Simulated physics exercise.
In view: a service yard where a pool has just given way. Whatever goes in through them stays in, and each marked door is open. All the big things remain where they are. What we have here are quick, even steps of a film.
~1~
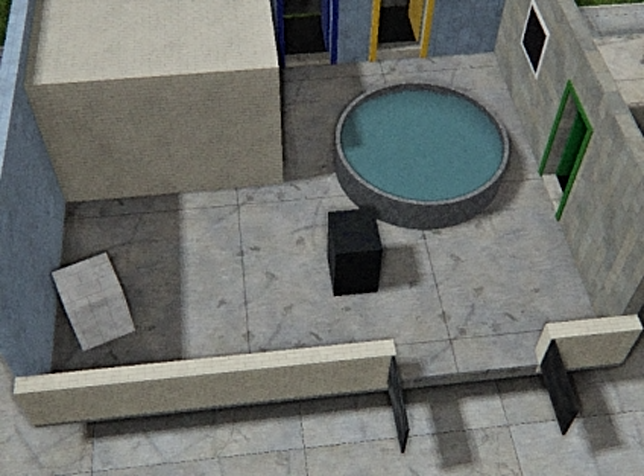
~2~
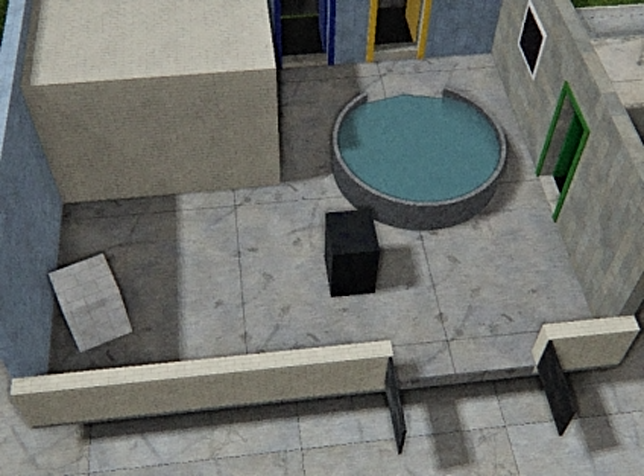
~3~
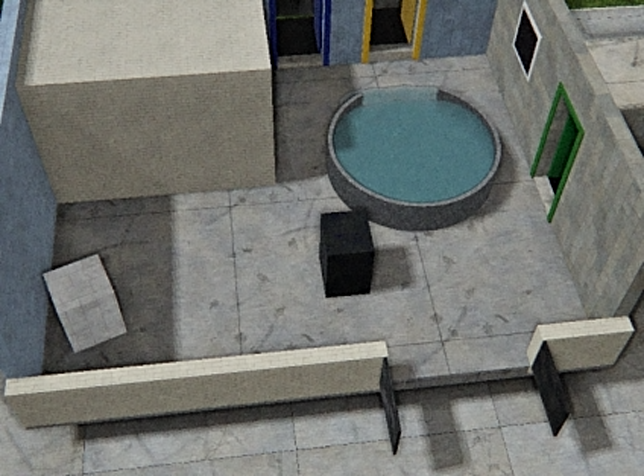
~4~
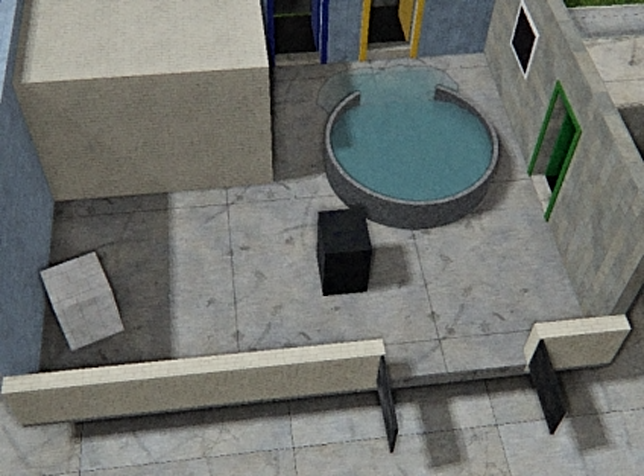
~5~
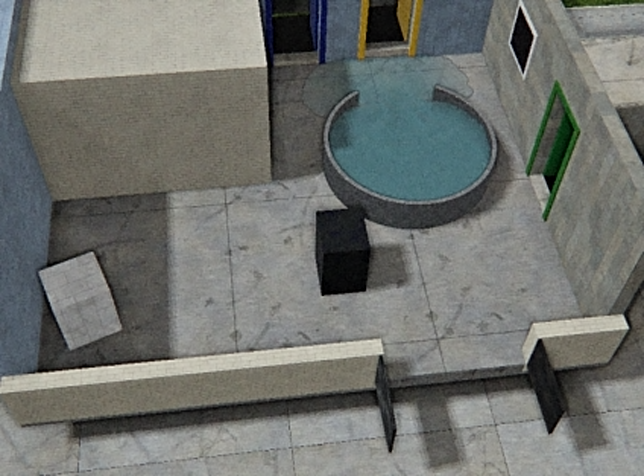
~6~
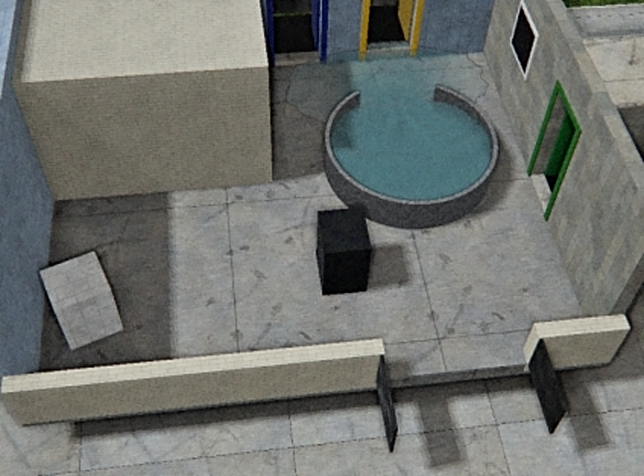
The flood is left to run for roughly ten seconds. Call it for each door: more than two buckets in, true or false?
Yellow door true, blue door true, green door true.
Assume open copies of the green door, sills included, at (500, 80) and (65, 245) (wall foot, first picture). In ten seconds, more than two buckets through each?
Well, one comes out higher, the other comes out lower.
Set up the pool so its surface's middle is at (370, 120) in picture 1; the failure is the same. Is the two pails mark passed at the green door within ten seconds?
Checking the green door, it comes in lower.
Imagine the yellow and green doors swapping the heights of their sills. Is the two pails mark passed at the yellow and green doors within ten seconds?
As I see it, yellow gets more than that and green gets less than that.
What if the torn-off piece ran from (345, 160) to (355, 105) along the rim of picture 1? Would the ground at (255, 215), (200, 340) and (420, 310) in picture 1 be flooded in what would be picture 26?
Submerged, submerged, bone-dry.
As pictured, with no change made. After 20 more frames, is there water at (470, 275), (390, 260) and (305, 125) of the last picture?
Point by point: Not yet wet, not yet wet, inundated.
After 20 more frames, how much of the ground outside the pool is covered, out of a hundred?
About 35 percent.
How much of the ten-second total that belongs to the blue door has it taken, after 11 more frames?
Around 10 percent.
A moment on, water covers 15 % of the floor; the yellow door over two buckets in, the blue door under two buckets in, the green door not reached.
Next, water covers 20 % of the floor; the yellow door far over two buckets in, the blue door under two buckets in, the green door not reached.
Then, water covers 35 % of the floor; the yellow door far over two buckets in, the blue door over two buckets in, the green door under two buckets in.
Later, water covers 65 % of the floor; the yellow door far over two buckets in, the blue door far over two buckets in, the green door over two buckets in.
In the end, water covers 85 % of the floor; the yellow door far over two buckets in, the blue door far over two buckets in, the green door over two buckets in.
